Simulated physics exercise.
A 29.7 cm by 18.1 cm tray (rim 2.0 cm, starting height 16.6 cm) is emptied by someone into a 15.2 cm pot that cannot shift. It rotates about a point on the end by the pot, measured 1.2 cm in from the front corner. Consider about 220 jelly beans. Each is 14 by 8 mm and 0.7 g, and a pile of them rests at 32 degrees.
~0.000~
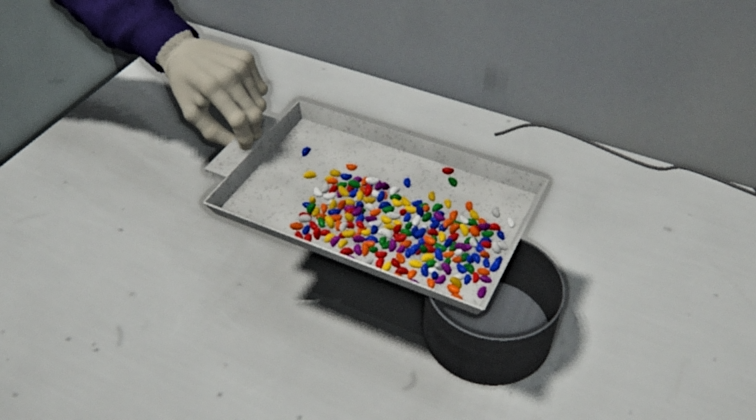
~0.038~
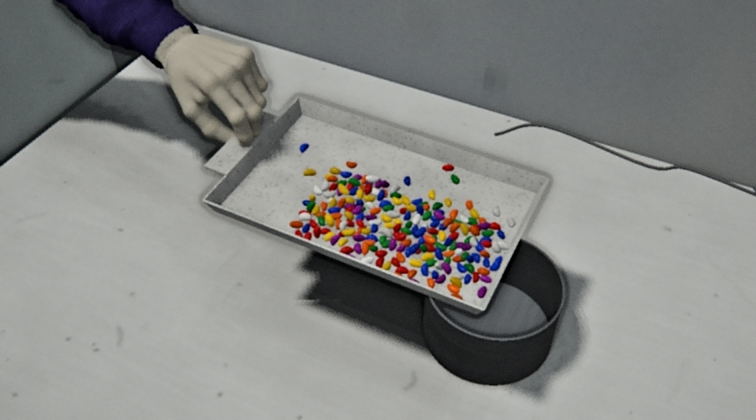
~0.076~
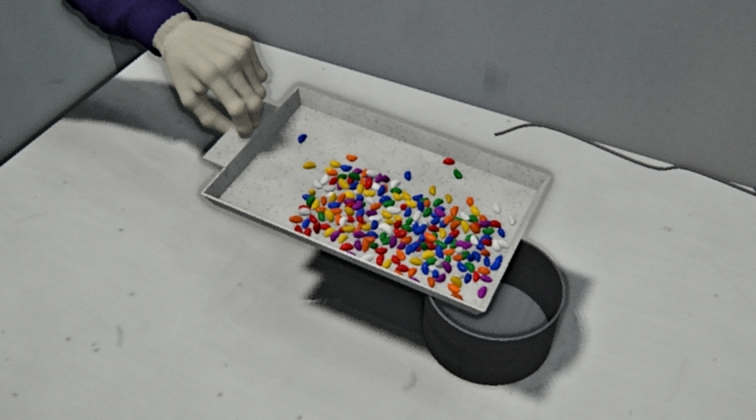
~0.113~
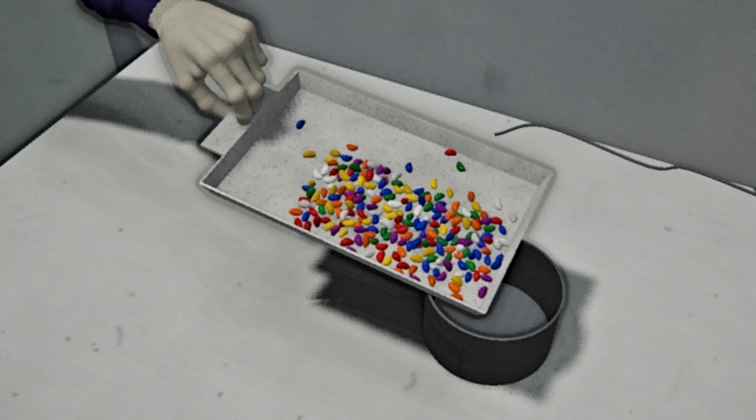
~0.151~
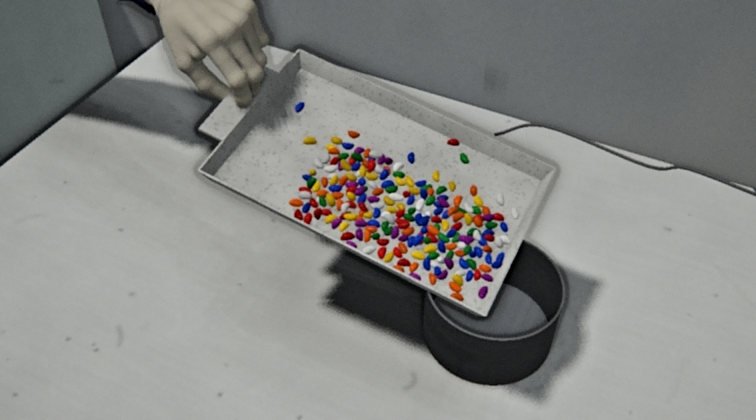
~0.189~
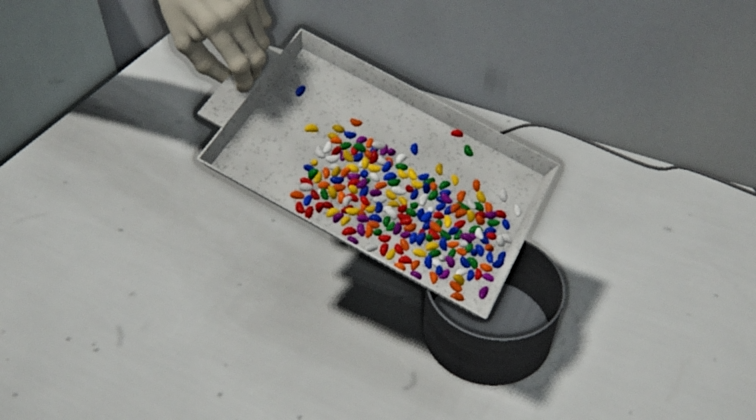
A shallow tray of multicoloured jelly beans, its right end over a dark round pot on a white table, tilts as a pale-gloved hand at upper left raises its left end, while the beans stay spread across it.
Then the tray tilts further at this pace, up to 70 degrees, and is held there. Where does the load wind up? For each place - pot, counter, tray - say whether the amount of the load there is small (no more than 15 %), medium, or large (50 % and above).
Pot: Small; counter: Large; left on the tray: Small.
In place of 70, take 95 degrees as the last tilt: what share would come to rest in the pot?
The pot would get around 0 per cent.
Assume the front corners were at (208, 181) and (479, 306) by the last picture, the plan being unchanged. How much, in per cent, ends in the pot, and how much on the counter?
You'd end with pot at 0 and counter at 95.
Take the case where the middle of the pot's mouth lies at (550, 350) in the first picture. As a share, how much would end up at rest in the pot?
Roughly 35 per cent.
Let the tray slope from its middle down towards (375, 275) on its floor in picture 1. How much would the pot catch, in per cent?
Roughly 0 per cent.
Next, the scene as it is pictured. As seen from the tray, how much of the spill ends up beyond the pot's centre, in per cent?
About 90 percent of the spill.
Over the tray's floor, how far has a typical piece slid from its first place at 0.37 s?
It has moved some 2 cm from its start.
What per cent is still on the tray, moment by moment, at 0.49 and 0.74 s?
In turn: 100, 20.
After 0.37 s, tilt 46 degrees; the tray holds 100 %, the pot 0 %.
Then, at 0.49 s, tilt 63 degrees; the tray holds 100 %, the pot 0 %.
After 0.74 s, tilt 70 degrees; the tray holds 20 %, the pot 0 %.
By 2.0 s all is still; pot 0 %, counter 95 %, tray 5 %.
